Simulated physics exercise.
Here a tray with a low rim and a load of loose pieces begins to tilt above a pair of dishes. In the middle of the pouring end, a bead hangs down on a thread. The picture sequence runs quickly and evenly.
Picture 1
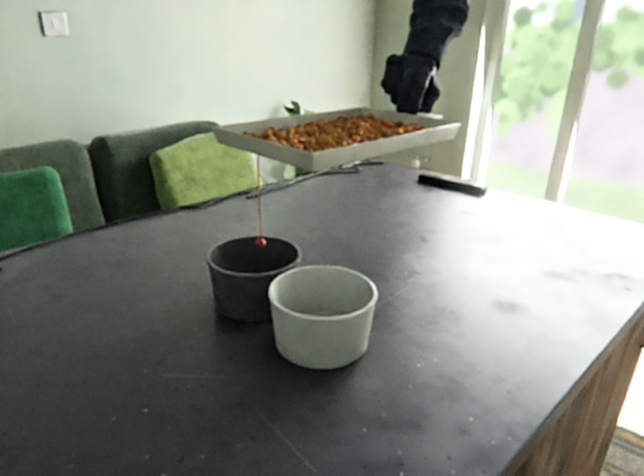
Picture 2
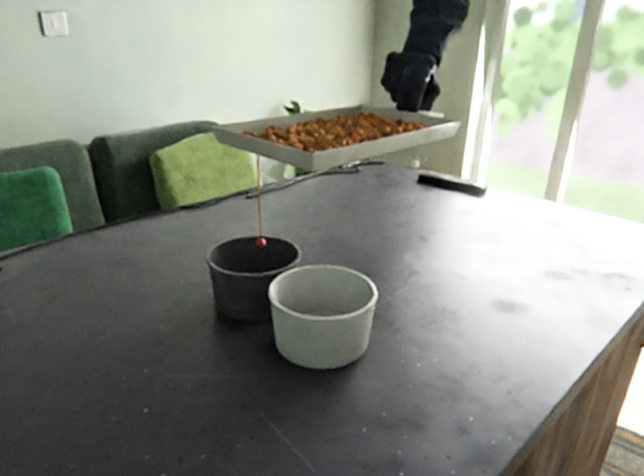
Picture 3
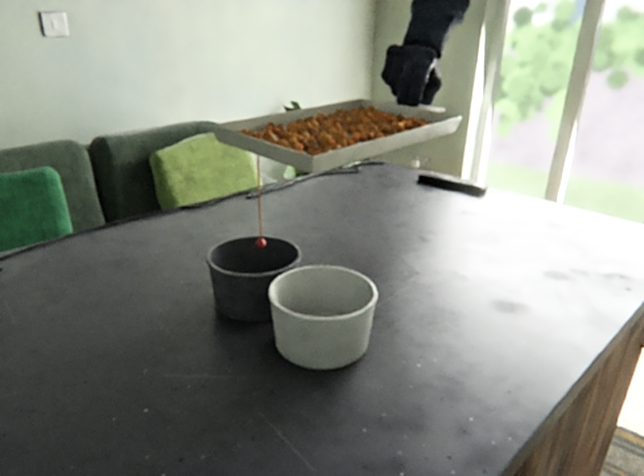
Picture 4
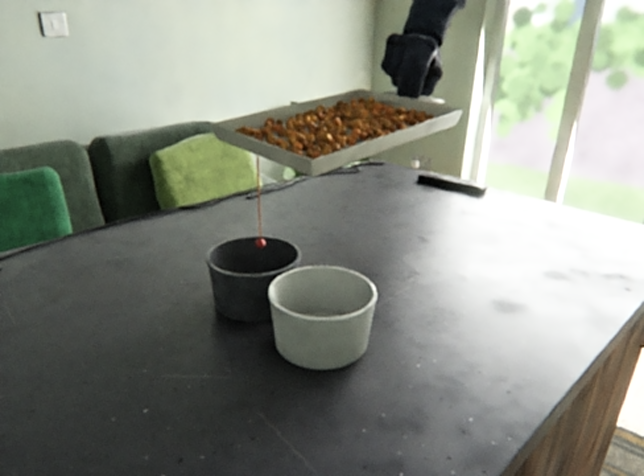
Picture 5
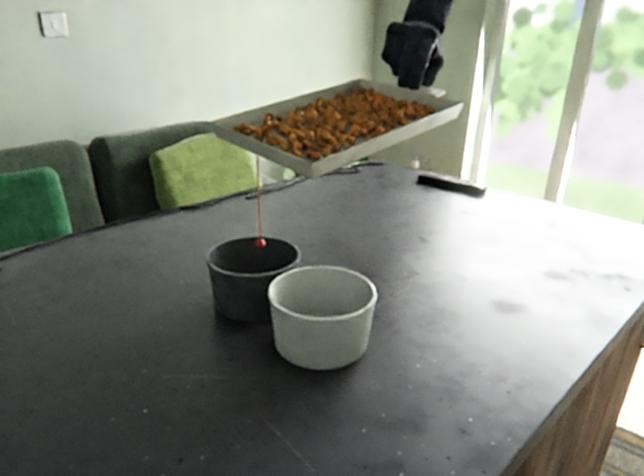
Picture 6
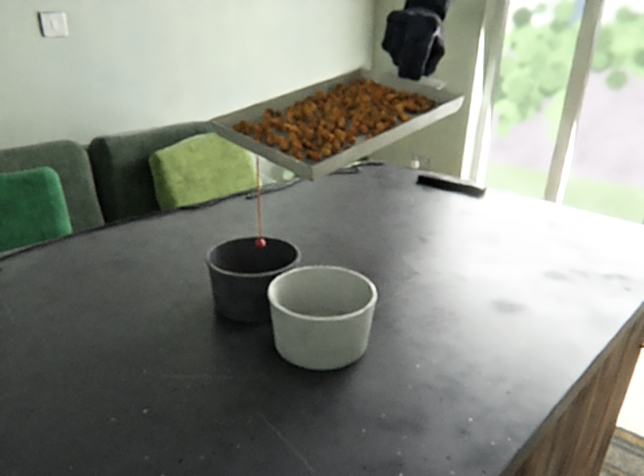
On a dark tabletop, a black-gloved hand gradually tilts a tray of roasted chickpeas above two bowls, its right front corner dipping lowest.
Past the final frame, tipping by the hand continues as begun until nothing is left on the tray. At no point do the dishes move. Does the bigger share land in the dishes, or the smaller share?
The bigger share lands in them.
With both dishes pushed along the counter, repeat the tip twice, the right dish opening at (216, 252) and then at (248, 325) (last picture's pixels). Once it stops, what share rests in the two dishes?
0 %, then 10 %.
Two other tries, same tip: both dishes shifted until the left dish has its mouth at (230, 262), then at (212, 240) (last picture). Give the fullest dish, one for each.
Trial one goes to the one to the right, trial two to the one to the right.
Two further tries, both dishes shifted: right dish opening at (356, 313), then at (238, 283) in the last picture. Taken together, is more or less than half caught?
With the first shift the pair saves beyond half; with the second, less than a half.
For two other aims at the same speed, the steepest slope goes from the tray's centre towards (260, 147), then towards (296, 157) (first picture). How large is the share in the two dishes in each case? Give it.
Shares, approx.: 20 %, then 50 %.
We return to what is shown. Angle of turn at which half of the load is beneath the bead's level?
Angle: Close to 105°.
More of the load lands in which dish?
That would be the right of the two, then.
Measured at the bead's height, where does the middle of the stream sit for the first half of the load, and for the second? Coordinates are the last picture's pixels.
Earlier portion about (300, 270); later portion about (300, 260).
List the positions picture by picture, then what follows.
In the first picture, corners of the pouring end near (217, 126) and (313, 152), level; middle of the load near (338, 134), roasted chickpeas; left dish near (217, 287); right dish near (283, 330); bead on its thread near (261, 243).
In the second picture, corners of the pouring end near (217, 126) and (313, 152), level; middle of the load near (338, 133).
In the third picture, corners of the pouring end near (217, 125) and (313, 155), tipped barely, lowest at the right corner; middle of the load near (338, 130).
In the fourth picture, corners of the pouring end near (216, 123) and (312, 158), tipped a little, lowest at the right corner; middle of the load near (338, 125).
In the fifth picture, corners of the pouring end near (215, 121) and (312, 161), tipped a little, lowest at the right corner; middle of the load near (338, 120).
In the sixth picture, corners of the pouring end near (214, 119) and (311, 164), tipped a little, lowest at the right corner; middle of the load near (338, 115); left dish near (217, 287); right dish near (283, 331).
Shortly afterwards, tray tipped steeply; all but a few on the tray; only a few in the air.
Next, tray tipped right over; all but a few on the tray; only a few in the right dish; only a few outside both.
Some moments later, tray tipped past a quarter turn; the bulk in the right dish; only a few in the left dish; near a quarter outside both.
In the end, tray tipped past a quarter turn; the bulk in the right dish; only a few in the left dish; near a quarter outside both.
